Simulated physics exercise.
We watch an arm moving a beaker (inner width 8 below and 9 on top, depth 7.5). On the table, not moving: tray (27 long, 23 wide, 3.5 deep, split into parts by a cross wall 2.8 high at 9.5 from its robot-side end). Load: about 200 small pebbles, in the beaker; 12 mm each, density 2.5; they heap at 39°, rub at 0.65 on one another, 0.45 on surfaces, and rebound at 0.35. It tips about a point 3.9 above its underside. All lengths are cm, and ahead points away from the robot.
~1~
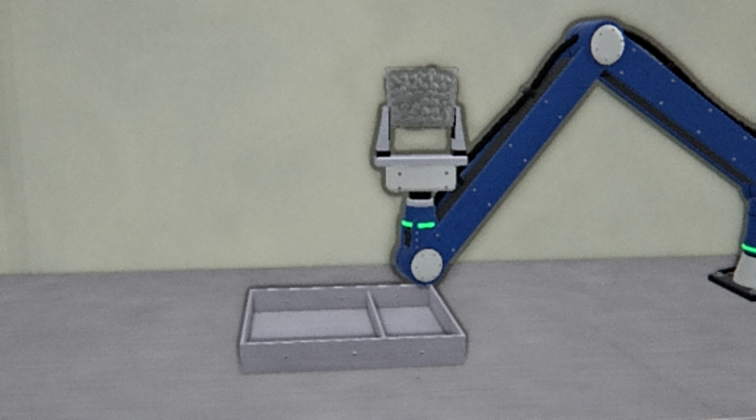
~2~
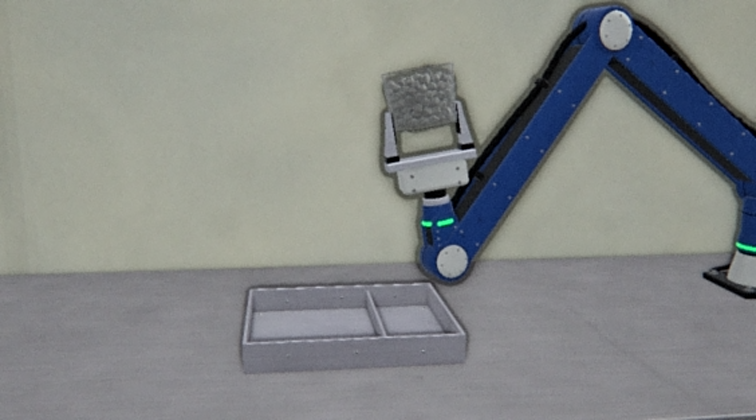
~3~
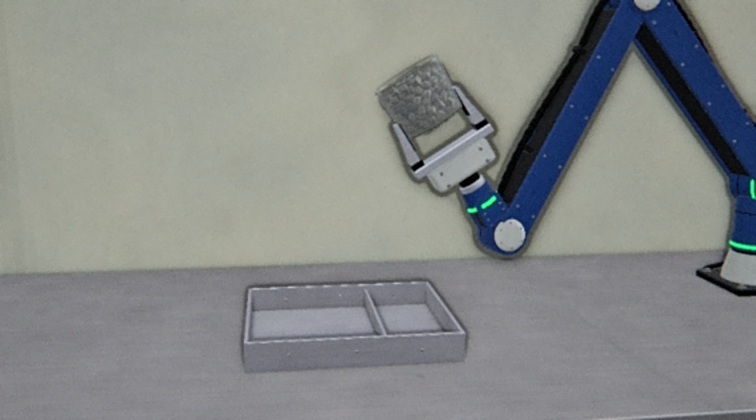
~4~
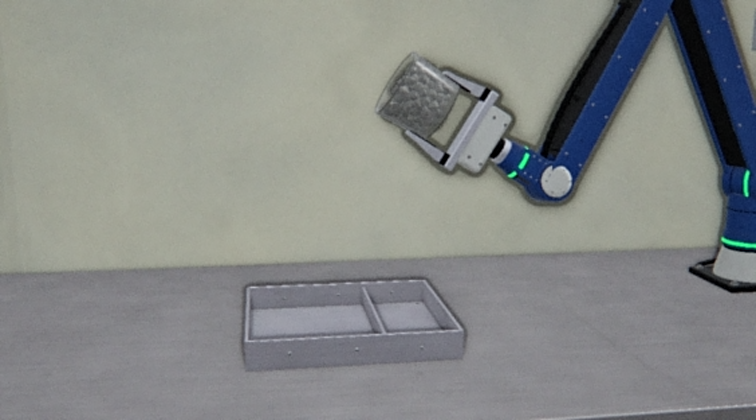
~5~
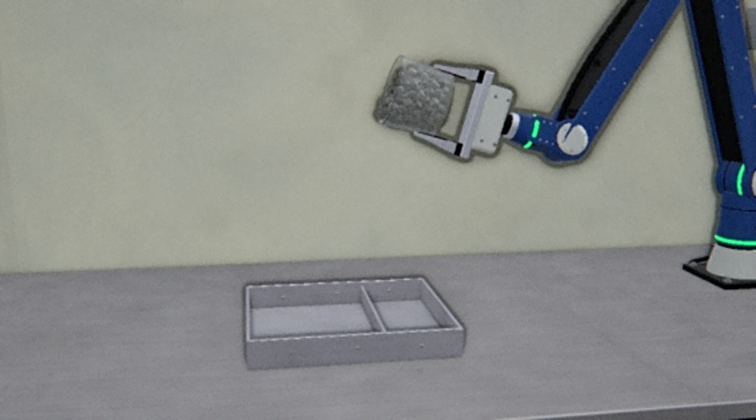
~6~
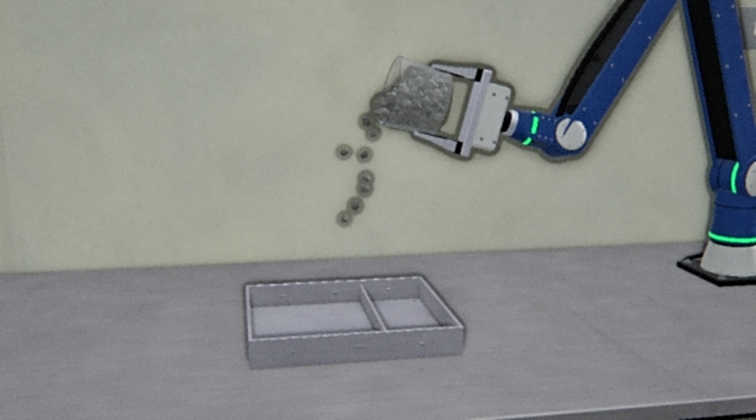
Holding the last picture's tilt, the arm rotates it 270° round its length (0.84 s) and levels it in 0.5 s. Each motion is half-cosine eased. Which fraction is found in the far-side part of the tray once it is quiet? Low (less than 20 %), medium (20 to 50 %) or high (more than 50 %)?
In the far-side part of the tray the share is medium, 20 to 50 %.
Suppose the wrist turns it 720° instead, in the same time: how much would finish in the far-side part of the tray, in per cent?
In that case some 15 per cent.
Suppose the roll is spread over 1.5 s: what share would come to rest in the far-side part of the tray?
In that case some 35 per cent.
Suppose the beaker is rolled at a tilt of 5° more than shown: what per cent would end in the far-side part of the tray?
Then about 35 per cent.
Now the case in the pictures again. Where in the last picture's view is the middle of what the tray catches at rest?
At about (329, 332).
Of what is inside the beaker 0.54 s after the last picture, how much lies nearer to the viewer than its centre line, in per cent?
Roughly 60 per cent.
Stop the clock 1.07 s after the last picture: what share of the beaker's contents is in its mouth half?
About 40 per cent.
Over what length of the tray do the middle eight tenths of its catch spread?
About 12 cm.
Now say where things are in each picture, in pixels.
In the first picture, the beaker middle at (421, 98), upright; upper third of the load around (424, 84), from x 395 to 450, top at y 75; 202 in the beaker.
In the second picture, the beaker middle at (421, 98), tipped 9°; upper third of the load around (423, 86), from x 390 to 450, top at y 75.
In the third picture, the beaker middle at (420, 99), tipped 32°; upper third of the load around (423, 85), from x 390 to 450, top at y 70.
In the fourth picture, the beaker middle at (419, 98), tipped 58°; upper third of the load around (422, 84), from x 385 to 450, top at y 65.
In the fifth picture, the beaker middle at (418, 98), tipped 73°; upper third of the load around (421, 84), from x 380 to 445, top at y 70.
In the sixth picture, the beaker middle at (417, 98), tipped 75°; upper third of the load around (422, 89), from x 345 to 445, top at y 75; 194 in the beaker, 8 in flight or on a rim.
Then, 0.54 s on, tipped 75°, highest piece 36 above the table; 172 in the beaker, 23 in the far-side part, 7 in flight or on a rim.
Then, 1.07 s on, tipped 42°, highest piece 35 above the table; 147 in the beaker, 53 in the far-side part, 2 in flight or on a rim.
Then, 1.54 s on, upright, highest piece 37 above the table; 146 in the beaker, 56 in the far-side part.
Then, 2.24 s on, upright, highest piece 37 above the table; 146 in the beaker, 56 in the far-side part.
In the end, 146 in the beaker, 56 in the far-side part. That is 28 % in the far-side part of the tray.
